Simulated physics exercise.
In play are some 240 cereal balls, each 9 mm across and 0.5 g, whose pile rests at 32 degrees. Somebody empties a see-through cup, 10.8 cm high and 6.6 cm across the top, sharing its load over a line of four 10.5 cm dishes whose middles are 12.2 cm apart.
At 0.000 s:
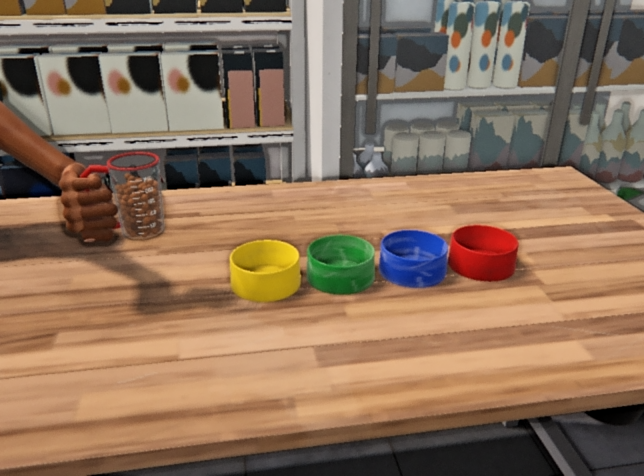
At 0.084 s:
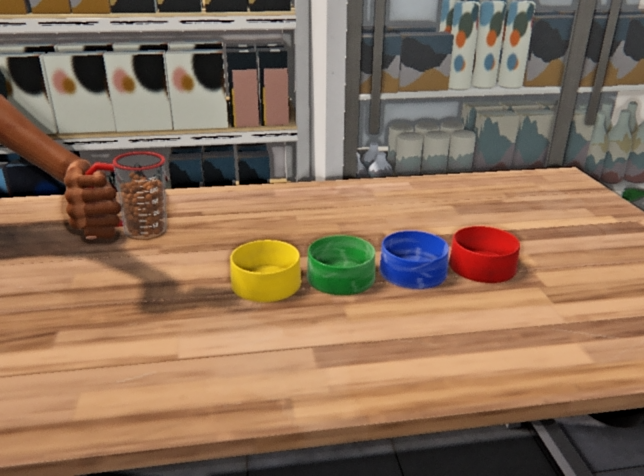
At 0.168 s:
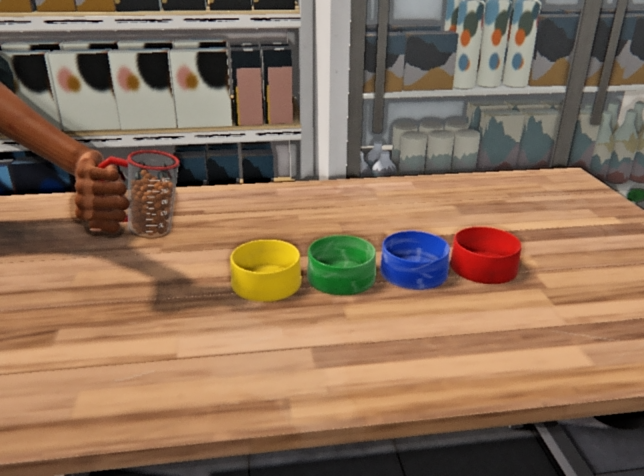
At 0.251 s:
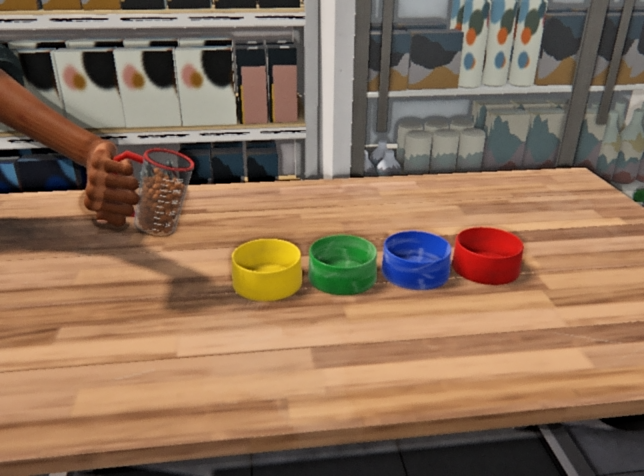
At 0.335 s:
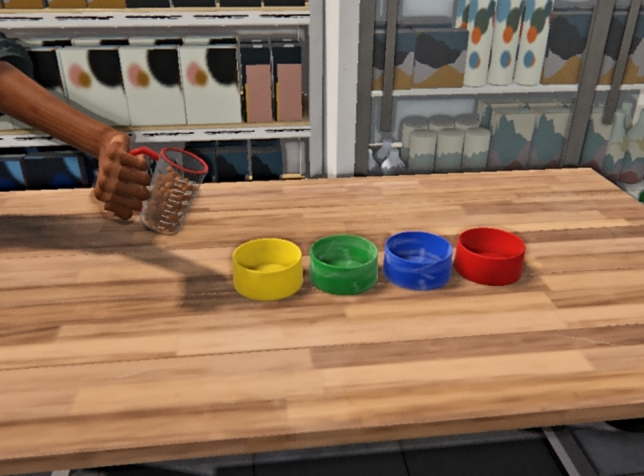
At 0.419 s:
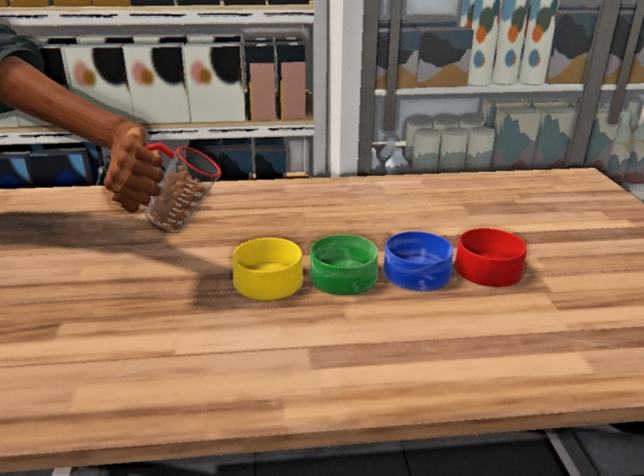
A hand at the left holds a clear cup with a red rim and handle, filled with small brown pieces, above a light wooden table seen from slightly above. Four round dishes, yellow, green, blue and red from left to right, sit in a row before stocked shelves. The hand moves the cup a little rightward while tilting it toward the dishes, which stay in place.
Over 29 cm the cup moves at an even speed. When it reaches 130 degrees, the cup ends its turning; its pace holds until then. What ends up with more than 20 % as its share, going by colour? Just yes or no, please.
In short: Red no, blue no, green yes, yellow no, counter no.
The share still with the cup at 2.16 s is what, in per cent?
My guess is near 0 per cent.
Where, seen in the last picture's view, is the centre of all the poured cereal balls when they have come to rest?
After settling, the middle sits near (350, 266).
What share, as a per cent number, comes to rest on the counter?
Some 0 in a hundred.
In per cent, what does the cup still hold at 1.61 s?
5 per cent.
After 1.14 s, tilt 101 degrees; cup holds 100 %.
Then, at 1.61 s, tilt 130 degrees; cup holds 5 %, green 90 %.
After 2.16 s, tilt 130 degrees; cup holds 0 %, green 100 %.
By 2.5 s all is still; red 0 %, blue 0 %, green 100 %, yellow 0 %, counter 0 %.
